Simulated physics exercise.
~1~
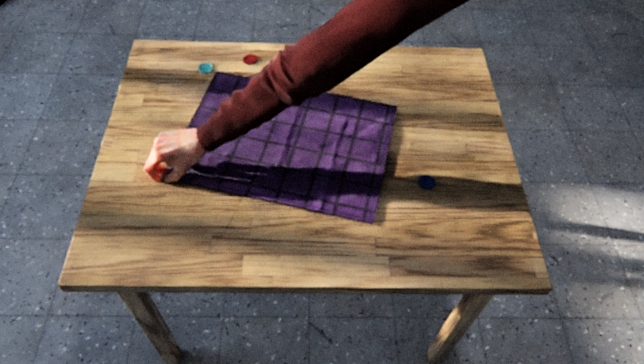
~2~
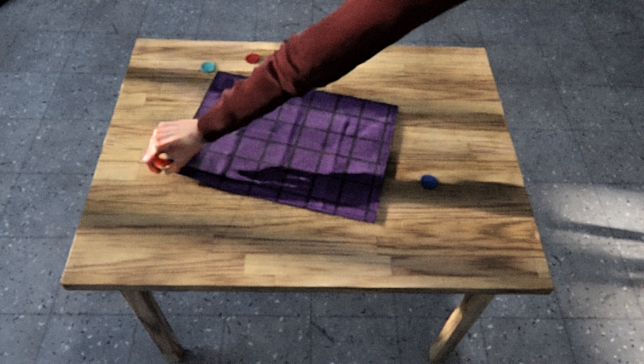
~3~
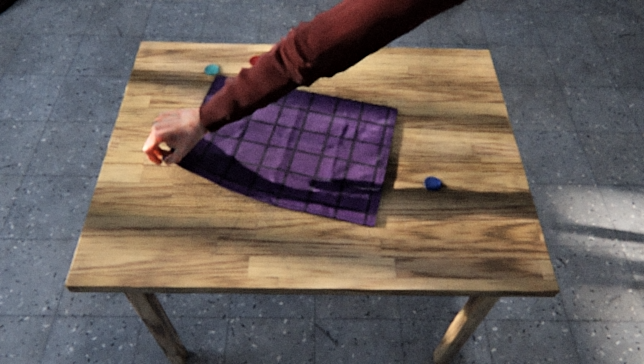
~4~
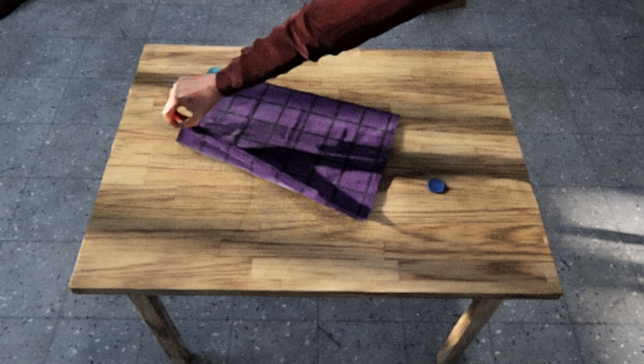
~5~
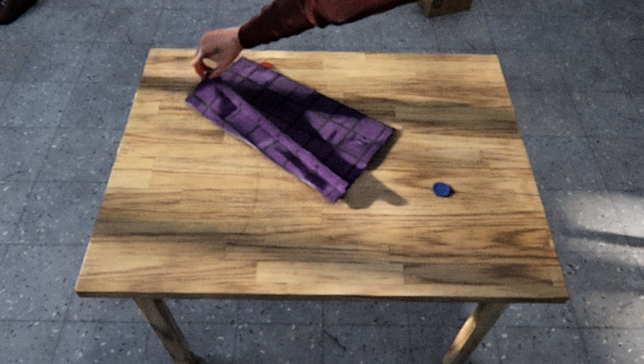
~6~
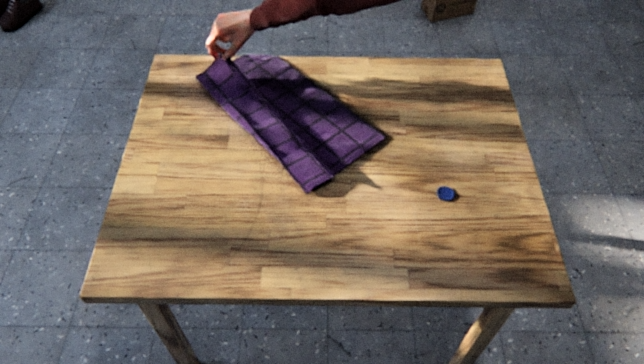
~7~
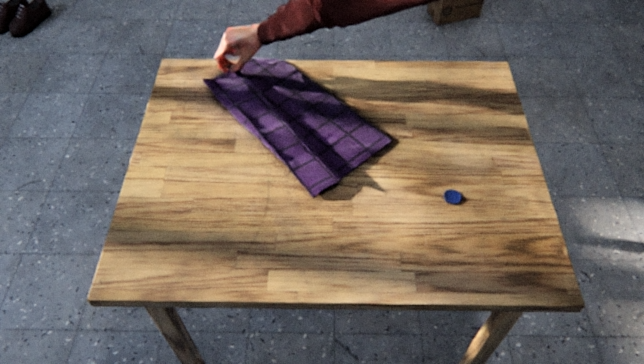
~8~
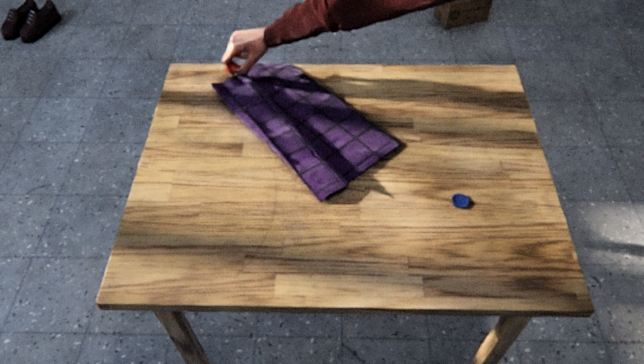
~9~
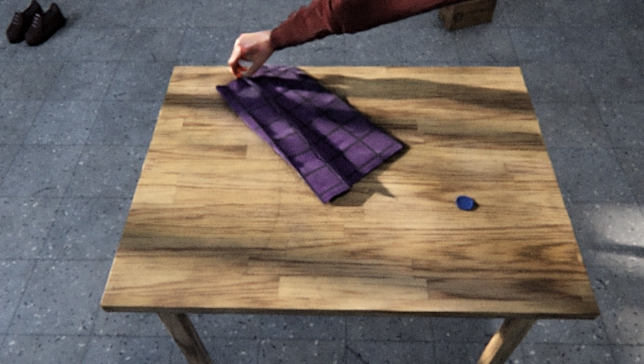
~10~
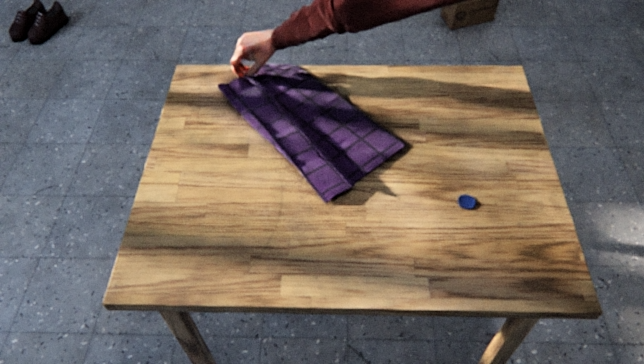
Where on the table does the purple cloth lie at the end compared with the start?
At first it is spread across the middle and back of the table, short of the red and teal discs. By the end it is a narrower folded shape reaching close to the far edge, over the spot where those discs were.
